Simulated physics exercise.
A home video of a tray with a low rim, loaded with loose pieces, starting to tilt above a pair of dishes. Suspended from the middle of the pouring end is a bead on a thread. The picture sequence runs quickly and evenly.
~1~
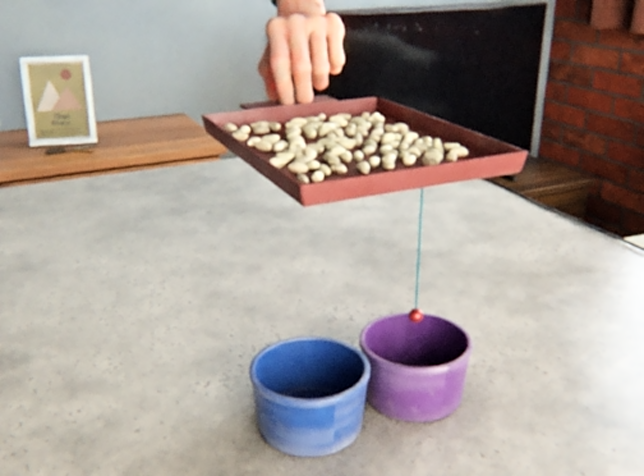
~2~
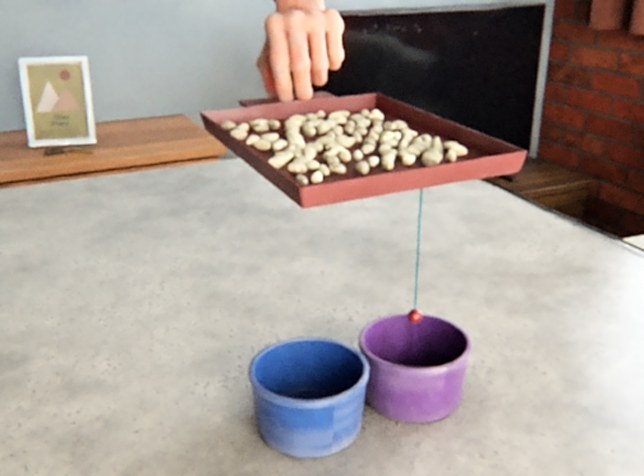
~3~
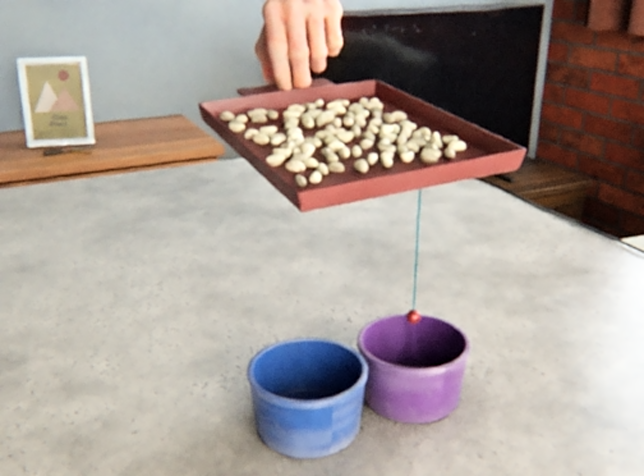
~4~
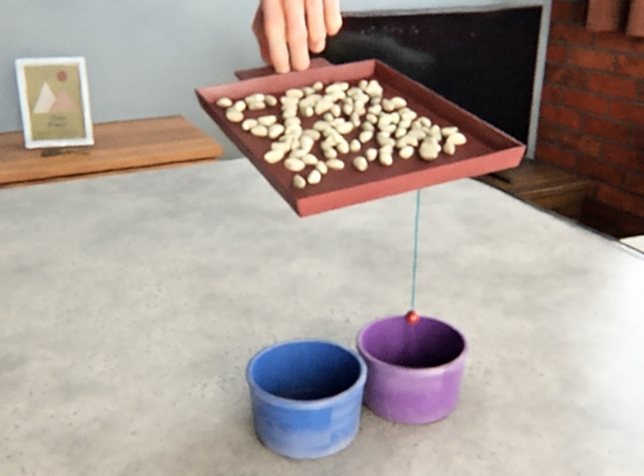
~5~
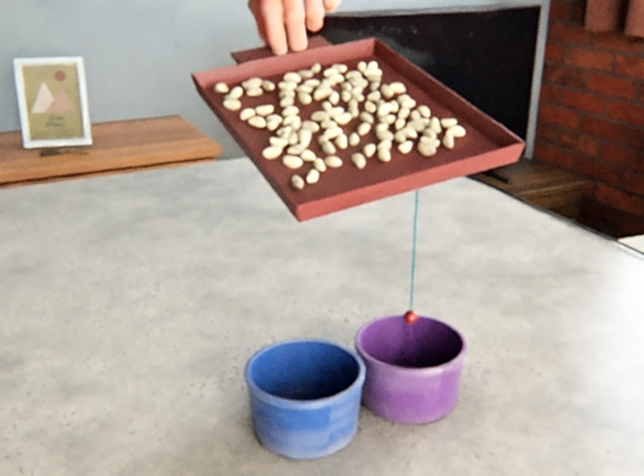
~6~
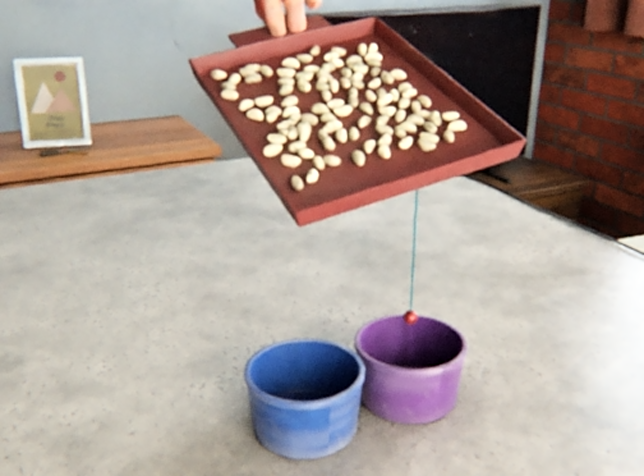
A hand grips the far side of a low-rimmed red tray of loose white beans, seen from slightly above a grey tabletop, with a small framed print on a wooden surface and a brick wall behind. Below sit a blue dish on the left and a purple dish on the right, a red bead hanging on a thread from the tray's near edge. The hand raises the far side, tilting the tray gradually towards its near left corner, while the beans spread slightly and the view barely shifts.
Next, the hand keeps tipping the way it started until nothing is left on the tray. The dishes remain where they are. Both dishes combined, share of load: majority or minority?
Most likely the dishes will collect the majority of it.
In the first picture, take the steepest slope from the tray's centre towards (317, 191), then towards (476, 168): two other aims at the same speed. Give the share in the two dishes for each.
You'd get 70 per cent the first time and 0 per cent the second time.
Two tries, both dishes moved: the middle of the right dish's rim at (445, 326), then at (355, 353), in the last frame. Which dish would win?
First try, the dish to the left; second try, the dish to the right.
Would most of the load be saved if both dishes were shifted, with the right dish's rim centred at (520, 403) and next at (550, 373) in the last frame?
For the two places in order: A minority share, a minority share.
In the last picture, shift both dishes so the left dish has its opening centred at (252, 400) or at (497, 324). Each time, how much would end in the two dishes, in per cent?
Close to 60 in a hundred, then close to 0 in a hundred.
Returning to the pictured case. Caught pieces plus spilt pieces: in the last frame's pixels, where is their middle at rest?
Centre at rest, last view: Approx. (306, 407).
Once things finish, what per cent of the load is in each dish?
Left dish 80, right dish 0 %.
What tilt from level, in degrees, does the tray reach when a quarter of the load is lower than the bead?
It is at around 100 degrees by then.
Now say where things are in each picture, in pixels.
In the first picture, corners of the pouring end near (304, 183) and (522, 151), level; middle of the load near (358, 141), white beans; left dish near (334, 421); right dish near (444, 388); bead on its thread near (416, 315).
In the second picture, corners of the pouring end near (303, 185) and (521, 151), level; middle of the load near (357, 140).
In the third picture, corners of the pouring end near (302, 190) and (520, 149), tipped barely, lowest at the left corner; middle of the load near (356, 133).
In the fourth picture, corners of the pouring end near (300, 196) and (520, 146), tipped a little, lowest at the left corner; middle of the load near (355, 123).
In the fifth picture, corners of the pouring end near (299, 202) and (520, 142), tipped clearly, lowest at the left corner; middle of the load near (353, 112).
In the sixth picture, corners of the pouring end near (299, 208) and (521, 139), tipped clearly, lowest at the left corner; middle of the load near (353, 102); left dish near (329, 423); right dish near (439, 390).
Shortly afterwards, tray tipped steeply; all but a few on the tray; only a few in the air.
Next, tray tipped past a quarter turn; near two thirds on the tray; near a quarter in the left dish; only a few in the right dish; only a few outside both; a little in the air.
Some moments later, tray tipped past a quarter turn; the bulk in the left dish; only a few in the right dish; a little outside both.
In the end, tray tipped past a quarter turn; the bulk in the left dish; only a few in the right dish; a little outside both.
